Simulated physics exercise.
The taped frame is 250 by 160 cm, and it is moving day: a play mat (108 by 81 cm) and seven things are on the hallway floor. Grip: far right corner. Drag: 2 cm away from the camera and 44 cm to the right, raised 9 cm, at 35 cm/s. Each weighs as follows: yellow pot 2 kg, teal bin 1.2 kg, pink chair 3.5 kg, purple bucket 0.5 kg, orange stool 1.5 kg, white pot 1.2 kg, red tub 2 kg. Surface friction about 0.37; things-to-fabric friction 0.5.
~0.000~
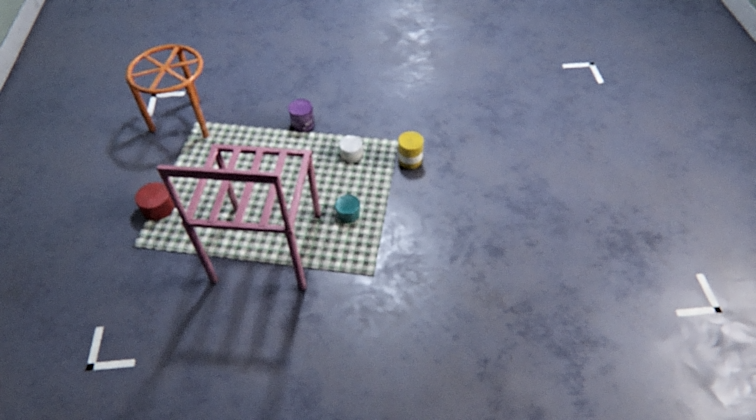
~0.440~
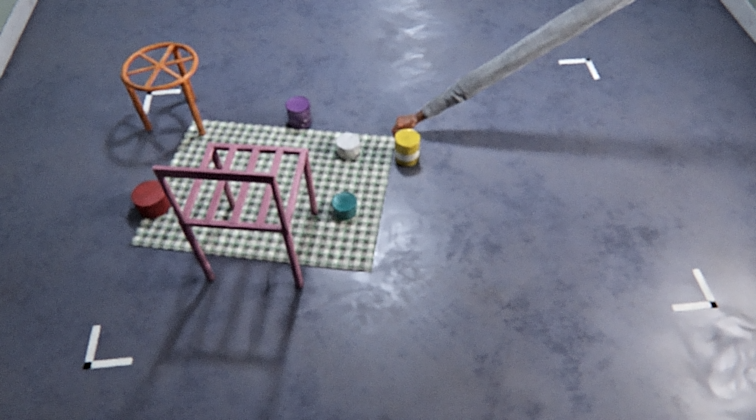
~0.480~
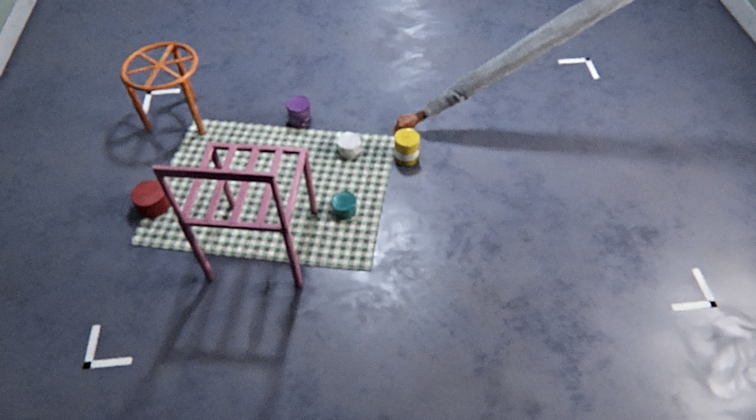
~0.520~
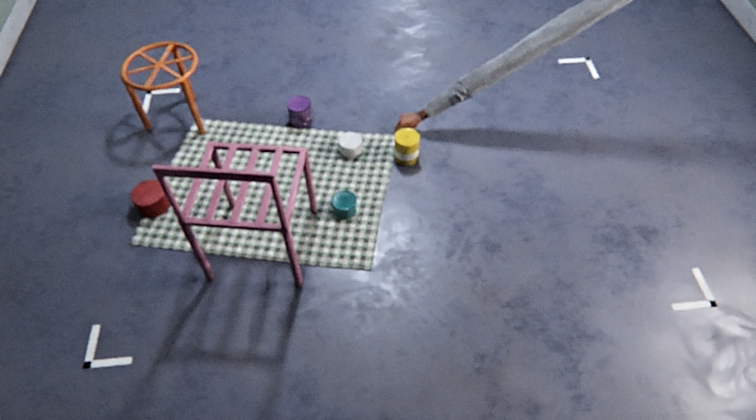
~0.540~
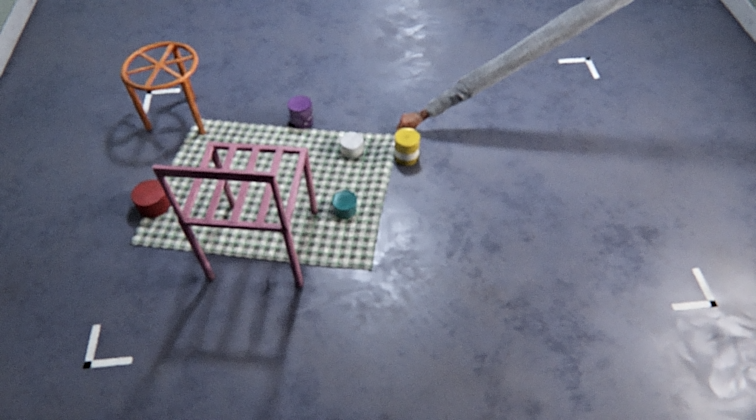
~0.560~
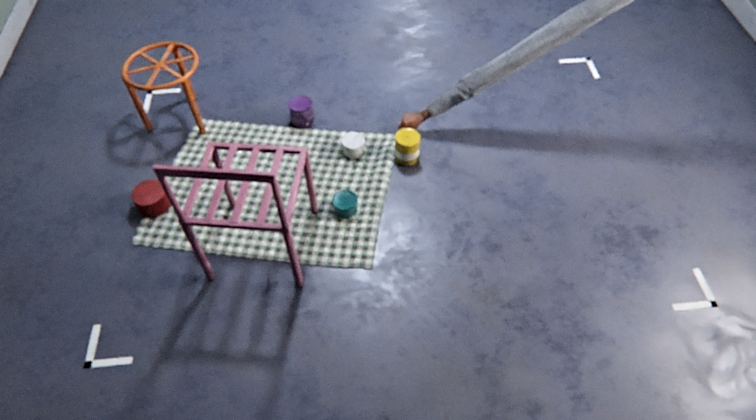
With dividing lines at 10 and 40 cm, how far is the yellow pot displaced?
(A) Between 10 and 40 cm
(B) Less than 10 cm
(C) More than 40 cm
The answer is A.
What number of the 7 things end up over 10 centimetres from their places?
So we're at 5.
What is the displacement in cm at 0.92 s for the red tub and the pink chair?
The red tub is about 10 cm from its start, the pink chair about 2 cm.
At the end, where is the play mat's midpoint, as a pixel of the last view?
Close to (358, 162) in pixels.
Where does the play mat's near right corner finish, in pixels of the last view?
(437, 235), roughly.
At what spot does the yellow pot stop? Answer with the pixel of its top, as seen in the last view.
You'll find it ending up somewhere near (460, 142).
At 0.9 s, middle of the play mat at (294, 182); yellow pot 6 cm off its start, white pot 15 cm off its start, teal bin 11 cm off its start.
At 1.3 s, middle of the play mat at (315, 175); yellow pot 15 cm off its start, white pot 27 cm off its start, red tub 22 cm off its start.
At 1.6 s, middle of the play mat at (346, 170); yellow pot 22 cm off its start at (455, 142), white pot 38 cm off its start at (424, 128), red tub 34 cm off its start at (221, 165).
At 2.0 s, middle of the play mat at (358, 162); yellow pot 25 cm off its start, white pot 45 cm off its start, teal bin 41 cm off its start.
At 2.6 s, middle of the play mat at (358, 162); yellow pot 25 cm off its start at (460, 142), white pot 44 cm off its start at (433, 123), teal bin 41 cm off its start at (424, 169), red tub 40 cm off its start at (233, 161).
